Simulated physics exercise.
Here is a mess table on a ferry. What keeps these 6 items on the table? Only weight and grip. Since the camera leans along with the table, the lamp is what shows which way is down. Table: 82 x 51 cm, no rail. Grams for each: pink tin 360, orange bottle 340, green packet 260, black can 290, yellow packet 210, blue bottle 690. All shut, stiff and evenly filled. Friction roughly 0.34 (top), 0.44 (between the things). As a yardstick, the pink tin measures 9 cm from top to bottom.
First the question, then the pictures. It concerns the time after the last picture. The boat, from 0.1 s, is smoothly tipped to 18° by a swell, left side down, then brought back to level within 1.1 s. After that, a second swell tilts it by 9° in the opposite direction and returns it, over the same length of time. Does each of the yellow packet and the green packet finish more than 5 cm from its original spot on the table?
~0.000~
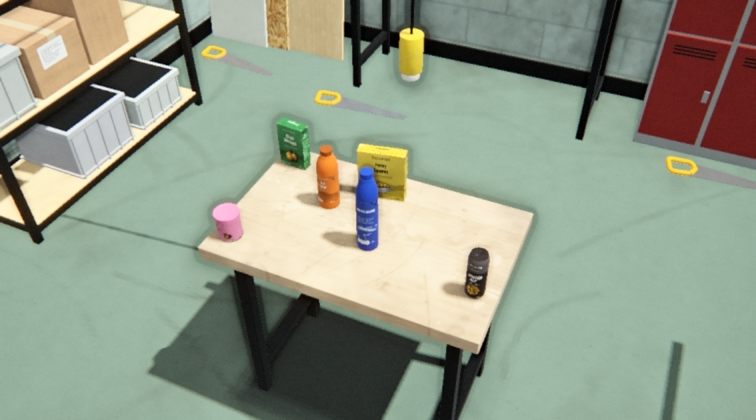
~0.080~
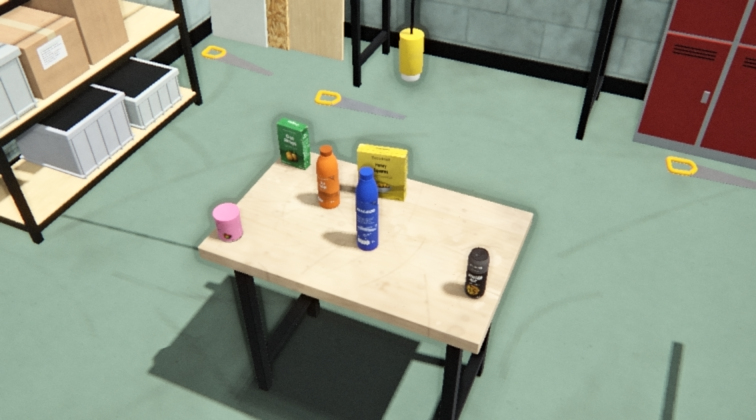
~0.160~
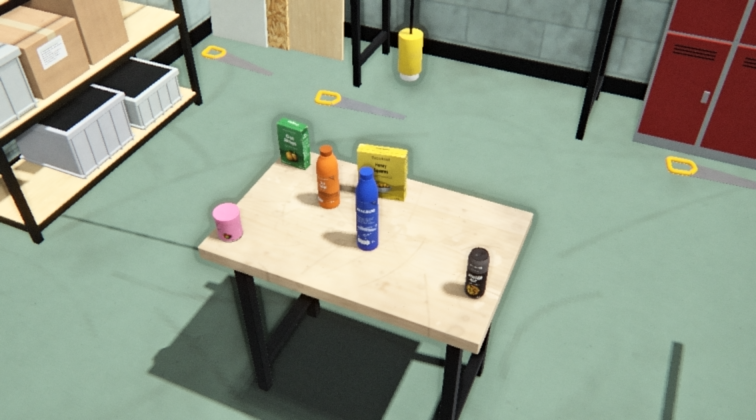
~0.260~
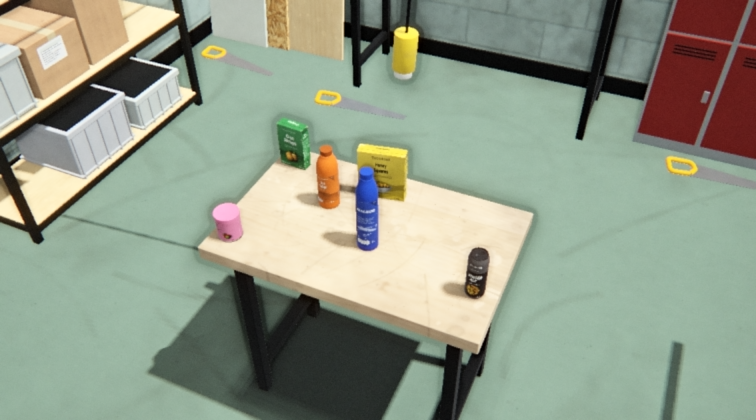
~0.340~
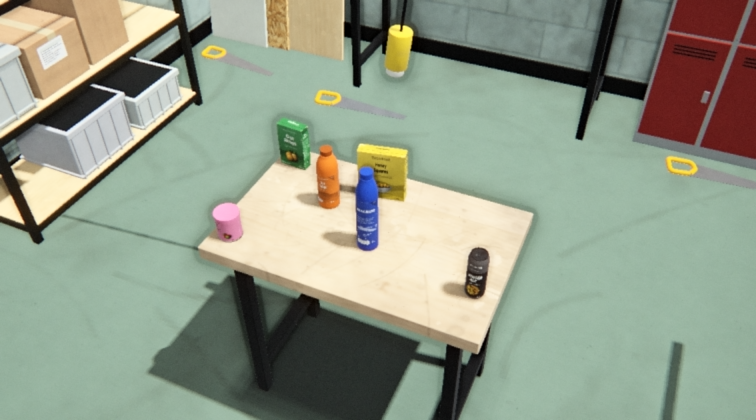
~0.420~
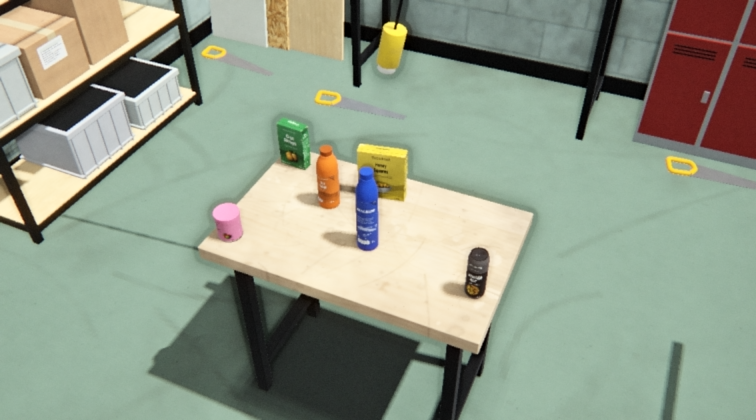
Yellow packet: No; green packet: No.
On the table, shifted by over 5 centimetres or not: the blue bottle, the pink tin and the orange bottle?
Note: Blue bottle departs its position. Pink tin is left in place. Orange bottle is left in place.
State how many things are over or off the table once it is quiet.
1 of them.
After 0.82 s, floor tilted 14°, left side down; blue bottle 13° off its base.
After 1.02 s, floor tilted 4°, left side down; blue bottle 58° off its base.
After 1.12 s, floor tilted 1°, left side down; blue bottle on its side.
In the end (2.8 s), toppled on the table, blue bottle; the other 5 under 5 cm from the start. In the last view, yellow packet near (382, 173), green packet near (294, 145).
